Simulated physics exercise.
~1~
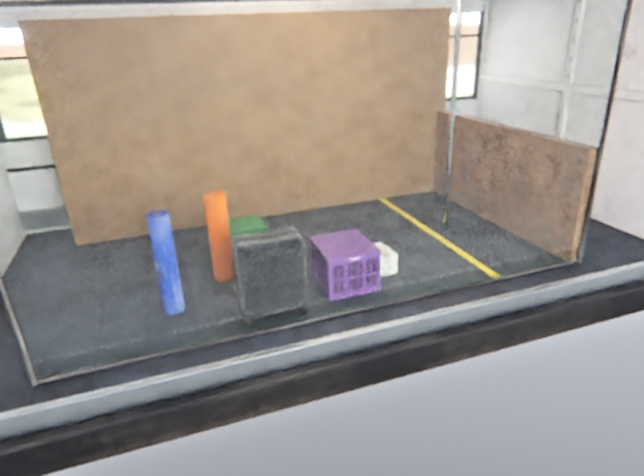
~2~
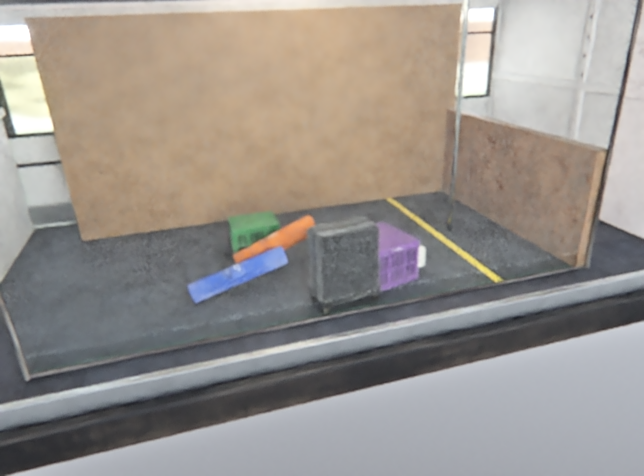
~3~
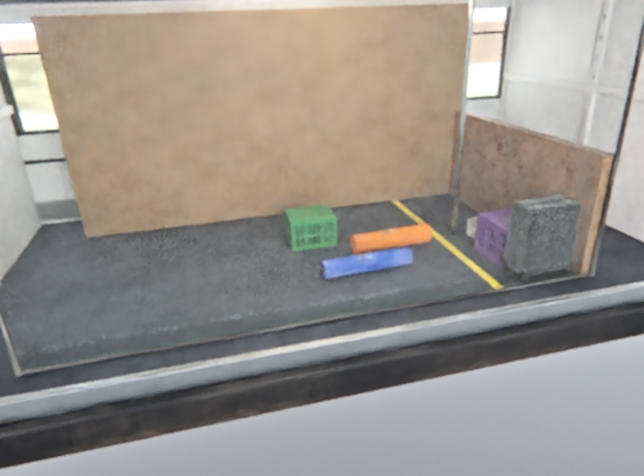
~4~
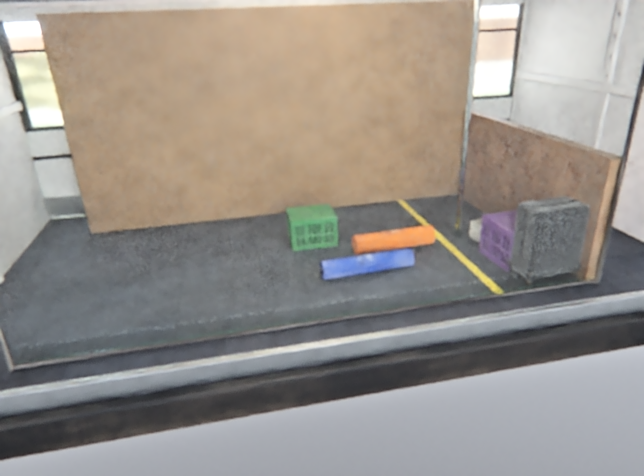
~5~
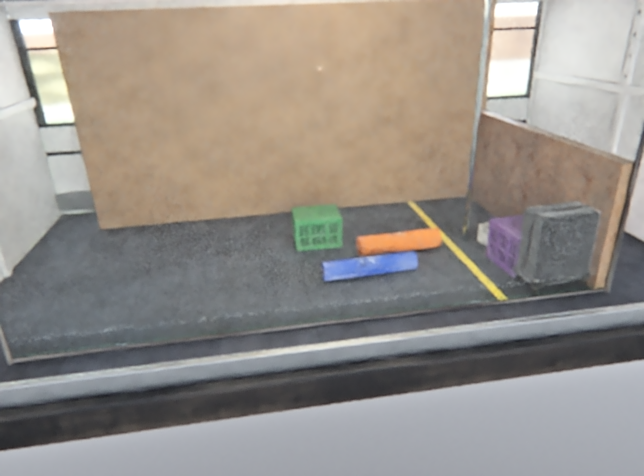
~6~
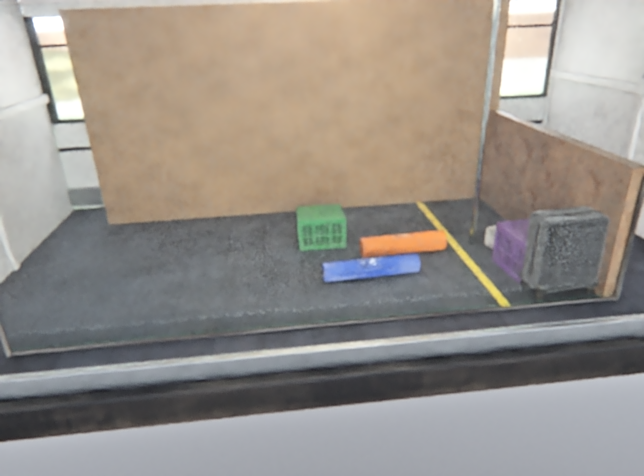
A black case slides right past the yellow line with two boxes as rolls topple short.
